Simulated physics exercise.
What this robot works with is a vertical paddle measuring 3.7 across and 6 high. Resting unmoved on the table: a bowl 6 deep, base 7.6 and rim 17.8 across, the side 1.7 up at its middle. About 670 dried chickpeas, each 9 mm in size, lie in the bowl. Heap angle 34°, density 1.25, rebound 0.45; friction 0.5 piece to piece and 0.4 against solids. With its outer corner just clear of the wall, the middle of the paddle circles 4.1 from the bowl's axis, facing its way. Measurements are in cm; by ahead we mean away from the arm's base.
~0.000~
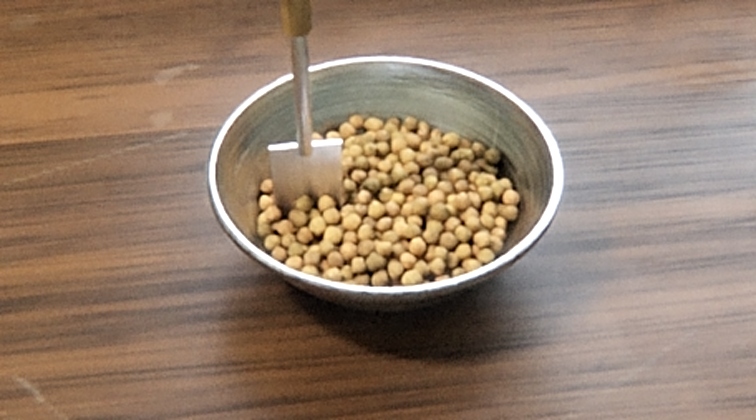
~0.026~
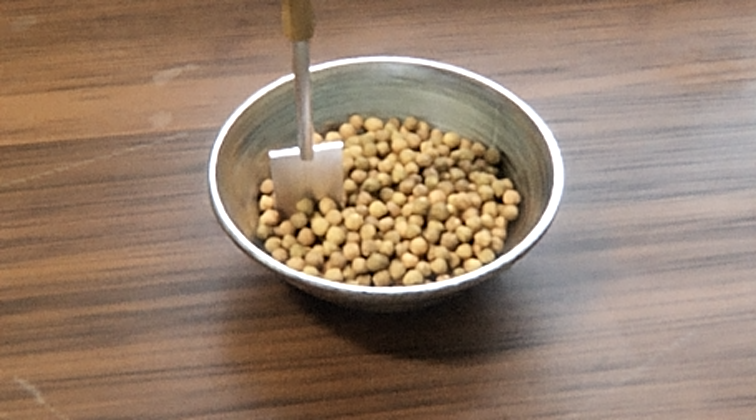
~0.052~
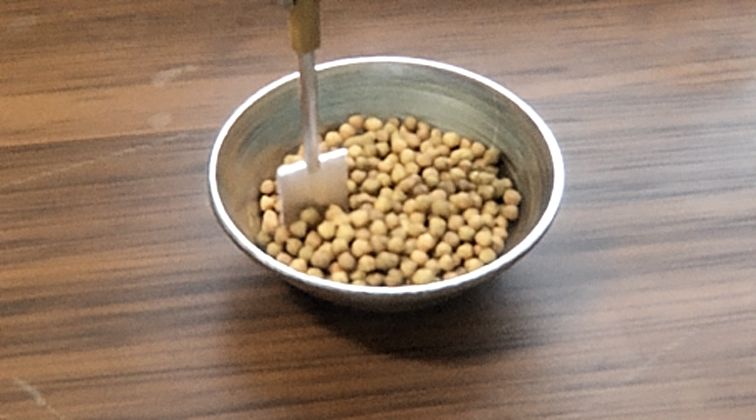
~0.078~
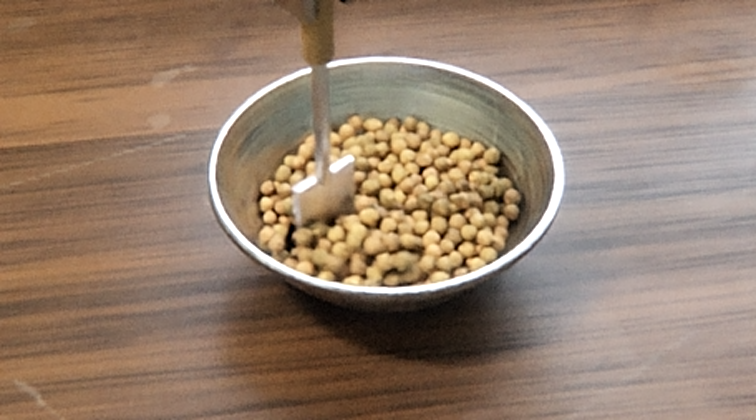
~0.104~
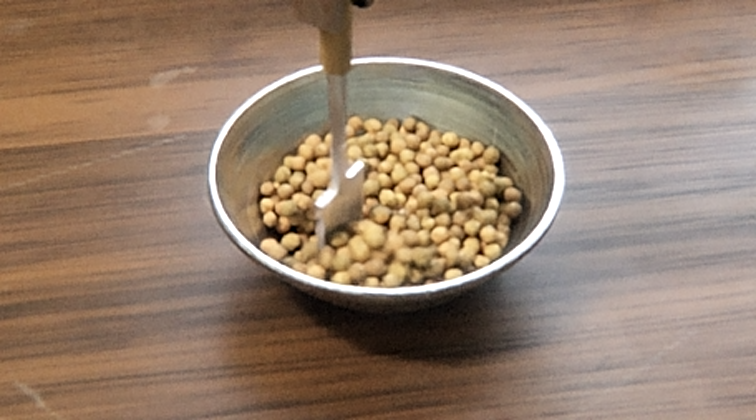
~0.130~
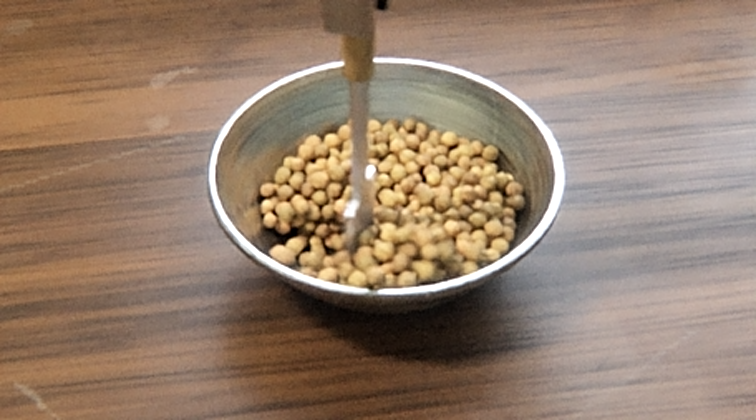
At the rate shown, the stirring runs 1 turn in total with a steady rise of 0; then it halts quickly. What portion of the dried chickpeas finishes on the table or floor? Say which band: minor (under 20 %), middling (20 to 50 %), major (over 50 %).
Band: Minor.
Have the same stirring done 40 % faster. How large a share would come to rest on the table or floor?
25 %.
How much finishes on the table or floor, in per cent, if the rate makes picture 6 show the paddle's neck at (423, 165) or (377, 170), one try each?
Roughly 35 per cent on the first try and 15 per cent on the second.
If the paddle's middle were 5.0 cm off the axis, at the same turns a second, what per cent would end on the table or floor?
Then about 10 per cent.
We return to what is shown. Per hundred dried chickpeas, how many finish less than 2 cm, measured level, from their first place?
About 10 percent.
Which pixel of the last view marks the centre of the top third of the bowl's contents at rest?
In the final view it lies around (321, 245).
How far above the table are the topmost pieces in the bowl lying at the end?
About 6.5 cm.
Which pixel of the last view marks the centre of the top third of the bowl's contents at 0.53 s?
Near (305, 140).
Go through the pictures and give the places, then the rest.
The paddle neck at (304, 122), 0° round; upper third of the load around (392, 200), from x 265 to 510, top at y 125; 667 in the bowl, in the first picture.
The paddle neck at (305, 126), 5° round; upper third of the load around (391, 202), from x 265 to 510, top at y 125, in the second picture.
The paddle neck at (311, 138), 18° round; upper third of the load around (388, 211), from x 265 to 510, top at y 125, in the third picture.
The paddle neck at (323, 151), 33° round; upper third of the load around (393, 217), from x 265 to 510, top at y 125, in the fourth picture.
The paddle neck at (340, 161), 48° round; upper third of the load around (399, 228), from x 265 to 515, top at y 125, in the fifth picture.
The paddle neck at (360, 167), 63° round; upper third of the load around (413, 231), from x 270 to 515, top at y 125; 667 in the bowl, in the sixth picture.
After 0.33 s, 177° round, highest piece 8 above the table; 652 in the bowl, 9 on the table or floor, 6 in flight or on the tool.
After 0.53 s, 291° round, highest piece 8 above the table; 613 in the bowl, 38 on the table or floor, 16 in flight or on the tool.
After 0.82 s, 0° round, highest piece 7 above the table; 595 in the bowl, 71 on the table or floor, 1 in flight or on the tool.
After 1.52 s, 0° round, highest piece 6 above the table; 594 in the bowl, 73 on the table or floor.
In the end, 594 in the bowl, 73 on the table or floor. That is 11 % on the table or floor.
